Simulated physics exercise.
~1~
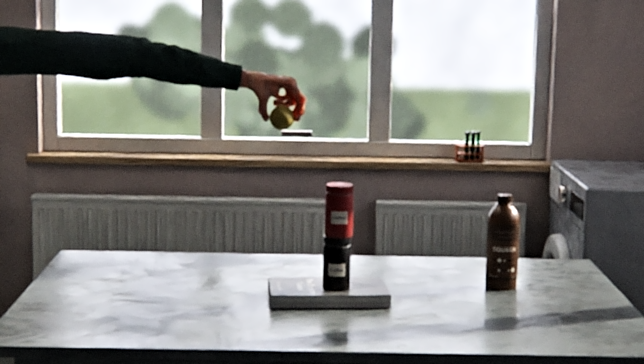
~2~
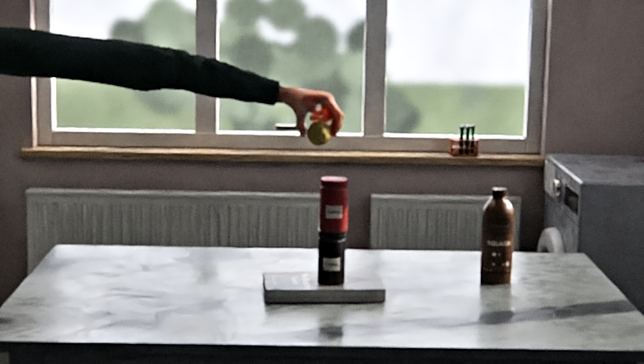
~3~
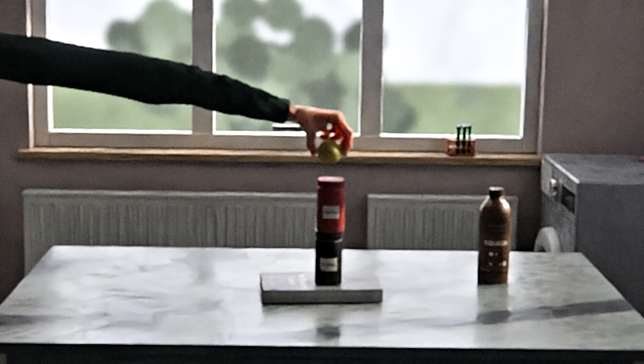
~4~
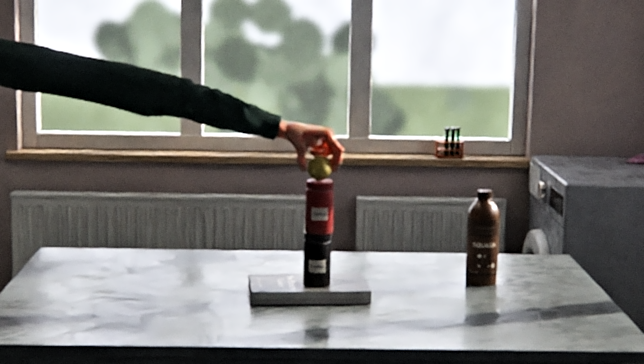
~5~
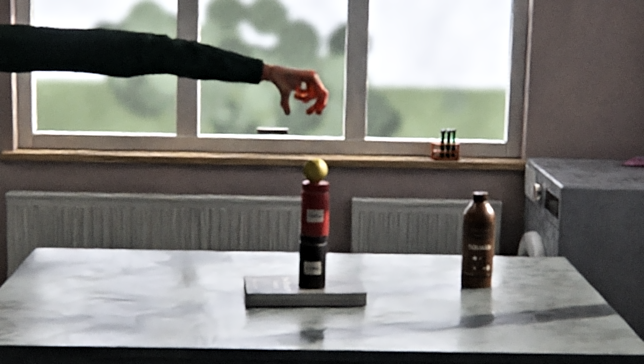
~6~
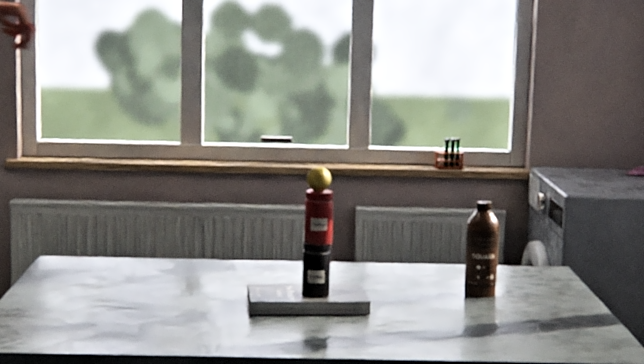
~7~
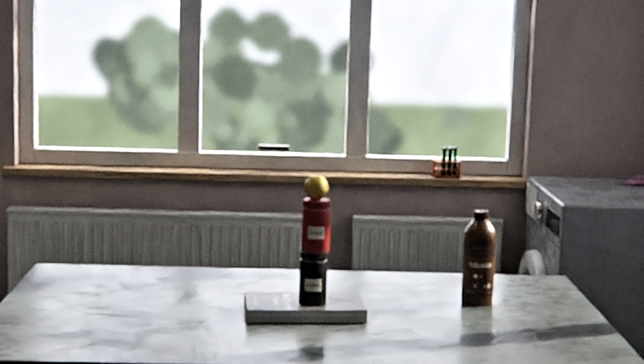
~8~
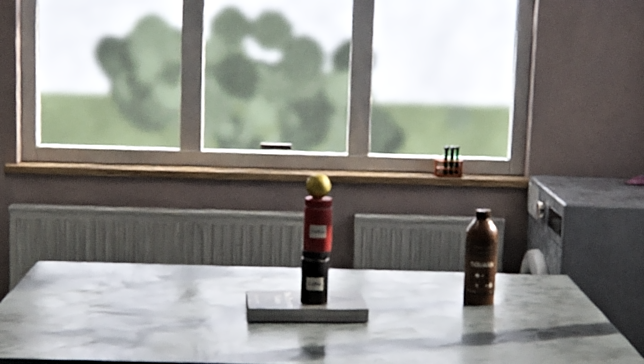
A hand carried a yellow lemon in from the left and set it on top of a red jar stacked on a black jar and a grey book, then let go and withdrew, leaving the lemon balanced beside a brown bottle.
